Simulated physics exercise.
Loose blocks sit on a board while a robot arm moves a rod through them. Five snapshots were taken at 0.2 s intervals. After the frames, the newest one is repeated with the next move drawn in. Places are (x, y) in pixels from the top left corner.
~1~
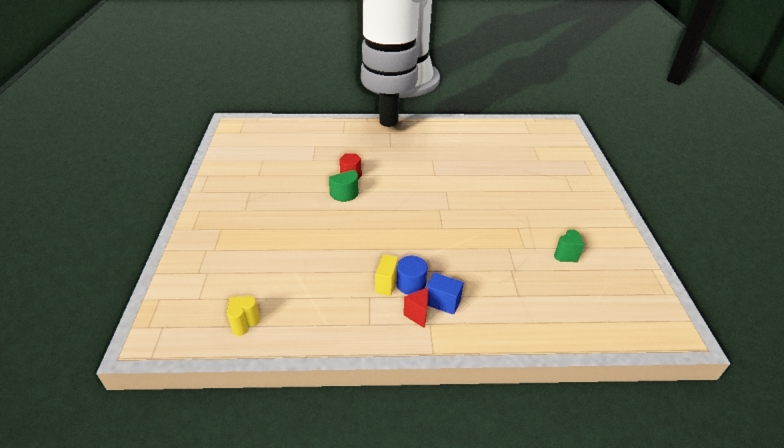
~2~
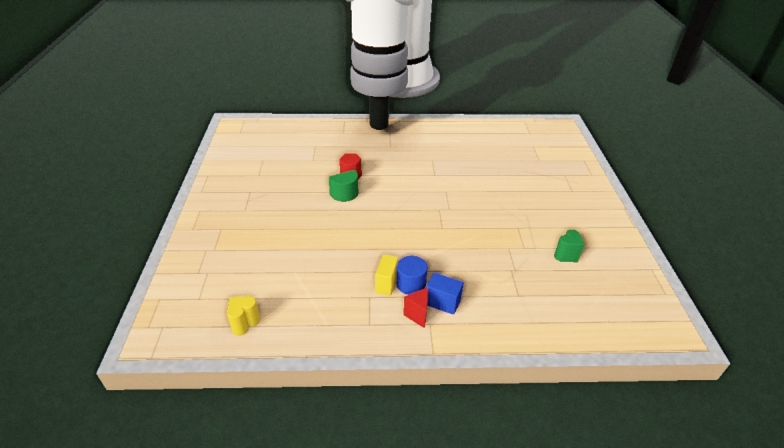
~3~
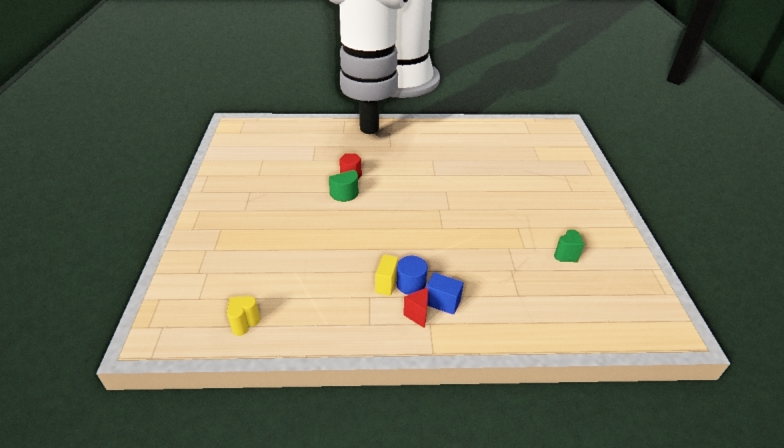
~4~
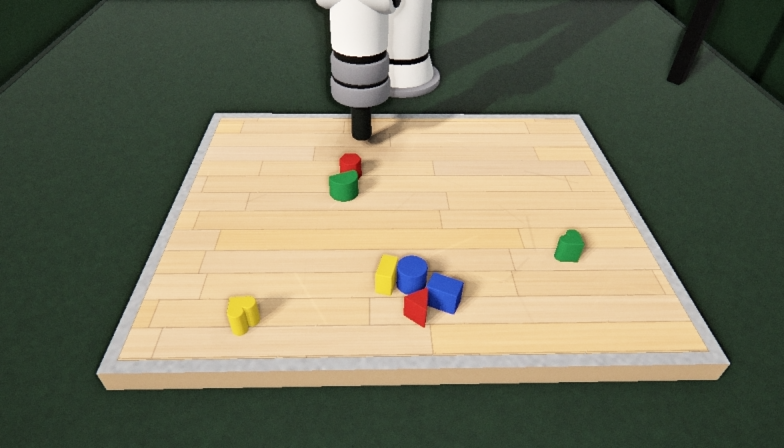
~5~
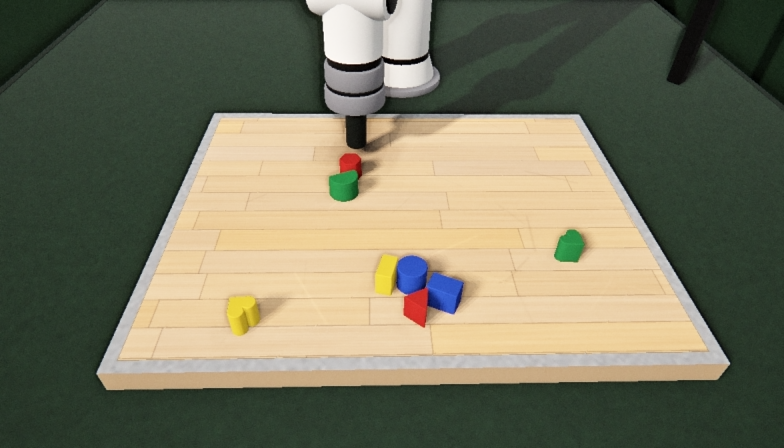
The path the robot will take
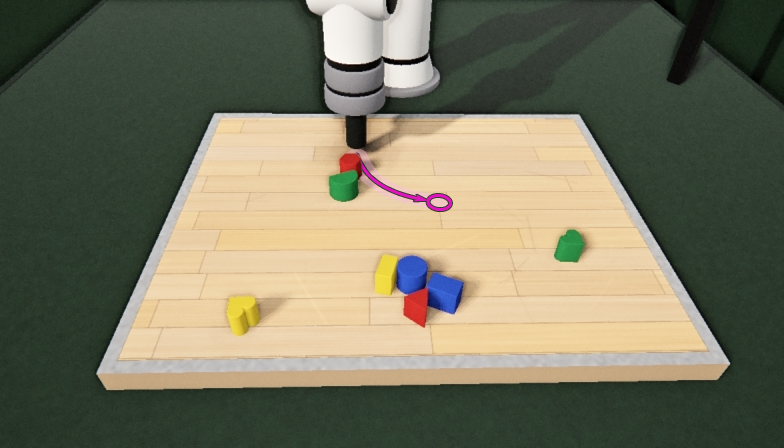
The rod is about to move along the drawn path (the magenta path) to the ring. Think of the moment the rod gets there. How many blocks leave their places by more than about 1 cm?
1.
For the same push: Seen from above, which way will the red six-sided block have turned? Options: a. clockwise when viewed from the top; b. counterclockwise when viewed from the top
Correct choice: A.
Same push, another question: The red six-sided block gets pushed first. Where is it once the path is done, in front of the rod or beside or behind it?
I expect it to be beside or behind the rod.
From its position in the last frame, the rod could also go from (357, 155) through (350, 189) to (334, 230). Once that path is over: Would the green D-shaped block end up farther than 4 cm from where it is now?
Yes, I think so.
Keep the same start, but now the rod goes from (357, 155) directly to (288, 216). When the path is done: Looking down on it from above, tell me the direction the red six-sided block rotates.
From above, it turns counterclockwise.
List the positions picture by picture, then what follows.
Rod's lower end at (389, 123); green D-shaped block at (345, 177); red six-sided block at (350, 158), in the first picture.
Rod at (379, 126); blocks still, in the second picture.
Rod at (370, 130); blocks still, in the third picture.
Rod at (362, 136); blocks still, in the fourth picture.
Rod at (357, 145); green D-shaped block at (345, 177); red six-sided block at (350, 158), in the fifth picture.
Drawn move, from (357, 155) over (370, 176) and (399, 193) to (439, 202).
The first path, step by step. One third of the way, rod at (370, 166); red six-sided block at (351, 164), turned 55° clockwise.
Two thirds of the way, rod at (400, 183); red six-sided block at (351, 164), turned 60° clockwise.
At the end, rod at (440, 192); green D-shaped block still; red six-sided block at (351, 164), turned 60° clockwise.
